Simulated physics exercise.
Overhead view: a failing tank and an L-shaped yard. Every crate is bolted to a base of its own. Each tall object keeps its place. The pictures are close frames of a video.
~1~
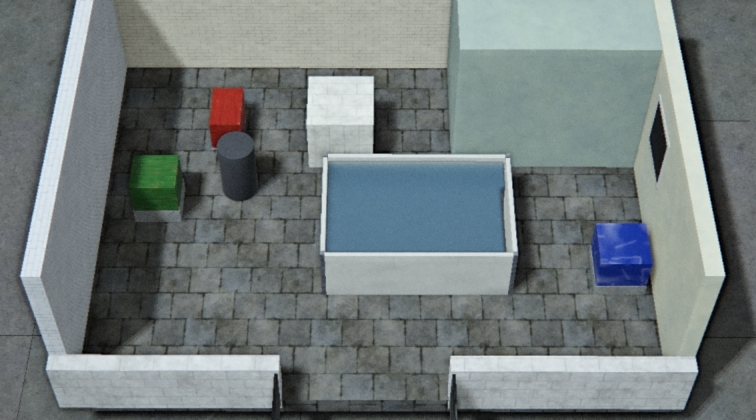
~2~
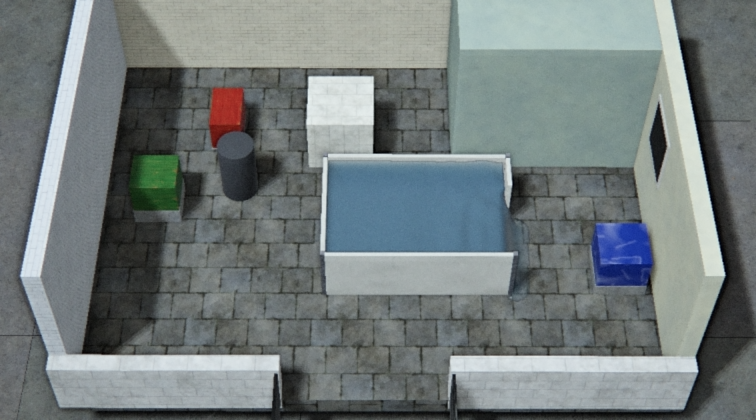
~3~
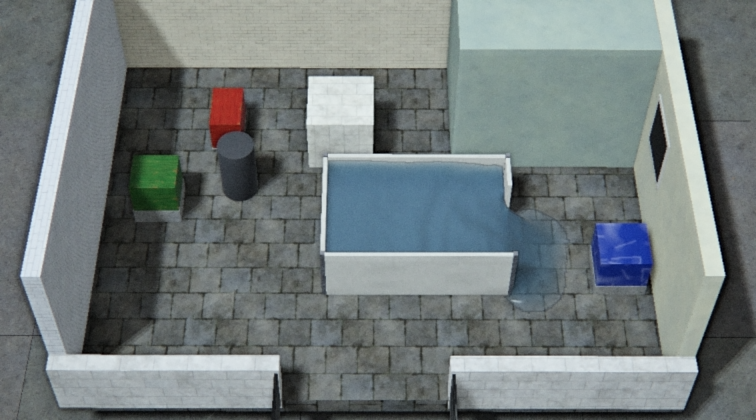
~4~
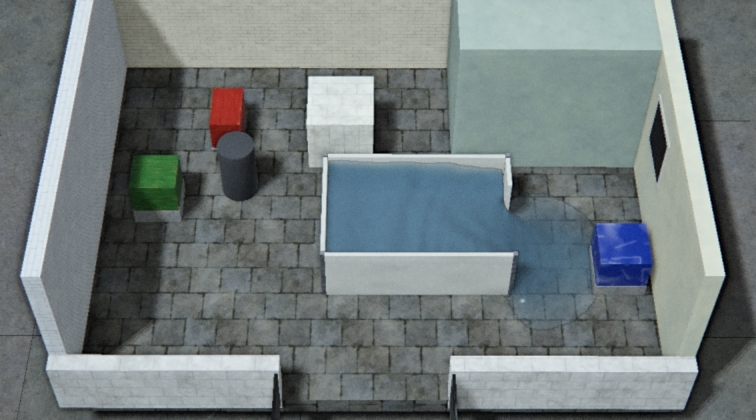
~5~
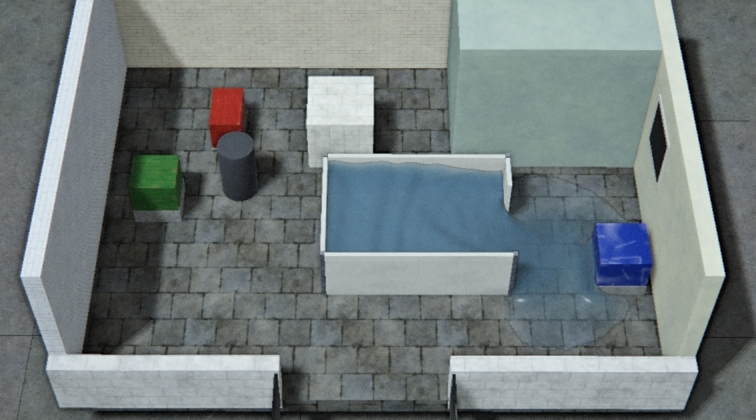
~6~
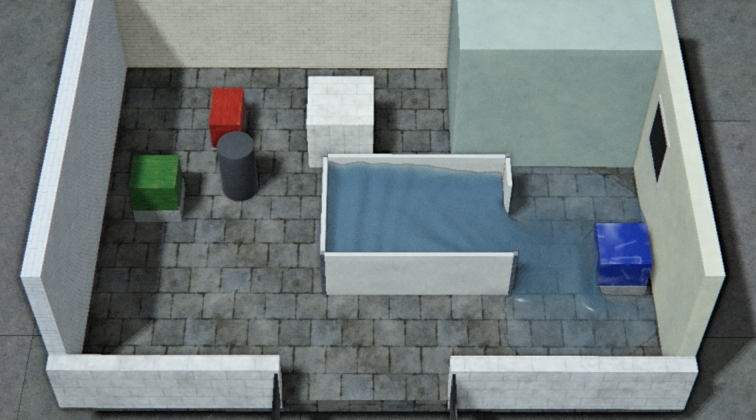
A white tank's right side opens and water pours out, spreading around the blue block.
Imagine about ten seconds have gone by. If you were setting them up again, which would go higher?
In the end the blue crate is not protected by its plinth, the green crate is protected by its plinth, the red crate is not protected by its plinth.
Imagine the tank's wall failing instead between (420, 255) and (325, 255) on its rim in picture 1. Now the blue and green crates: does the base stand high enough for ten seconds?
In that case the blue crate is never flooded and the green crate is never flooded.
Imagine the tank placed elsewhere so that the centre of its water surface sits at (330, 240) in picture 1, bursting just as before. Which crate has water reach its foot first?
The blue crate comes first.
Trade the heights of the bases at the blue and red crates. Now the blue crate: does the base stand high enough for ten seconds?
Blue crate: Flooded.
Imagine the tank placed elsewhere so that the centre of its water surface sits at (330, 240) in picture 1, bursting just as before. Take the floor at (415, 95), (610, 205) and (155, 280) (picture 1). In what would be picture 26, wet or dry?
Taking the three spots in order: Bare, swamped, bare.
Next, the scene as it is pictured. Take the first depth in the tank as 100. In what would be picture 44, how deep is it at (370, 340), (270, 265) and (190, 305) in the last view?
First spot 8 %, second 6 %, third 6 %.
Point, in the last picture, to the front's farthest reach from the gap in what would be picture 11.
Point: (661, 385) in the last picture's pixels.
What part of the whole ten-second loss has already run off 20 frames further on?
Roughly 0 percent.
A moment on, water covers 15 % of the floor; the blue crate water round its plinth, the green crate not reached, the red crate not reached.
Next, water covers 25 % of the floor; the blue crate water round its plinth, the green crate not reached, the red crate not reached.
Then, water covers 45 % of the floor; the blue crate water round its plinth, the green crate not reached, the red crate not reached.
Later, water covers 85 % of the floor; the blue crate water round its plinth, the green crate water round its plinth, the red crate water round its plinth.
In the end, water covers 100 % of the floor; the blue crate was topped, the green crate stayed above the water, the red crate was topped.
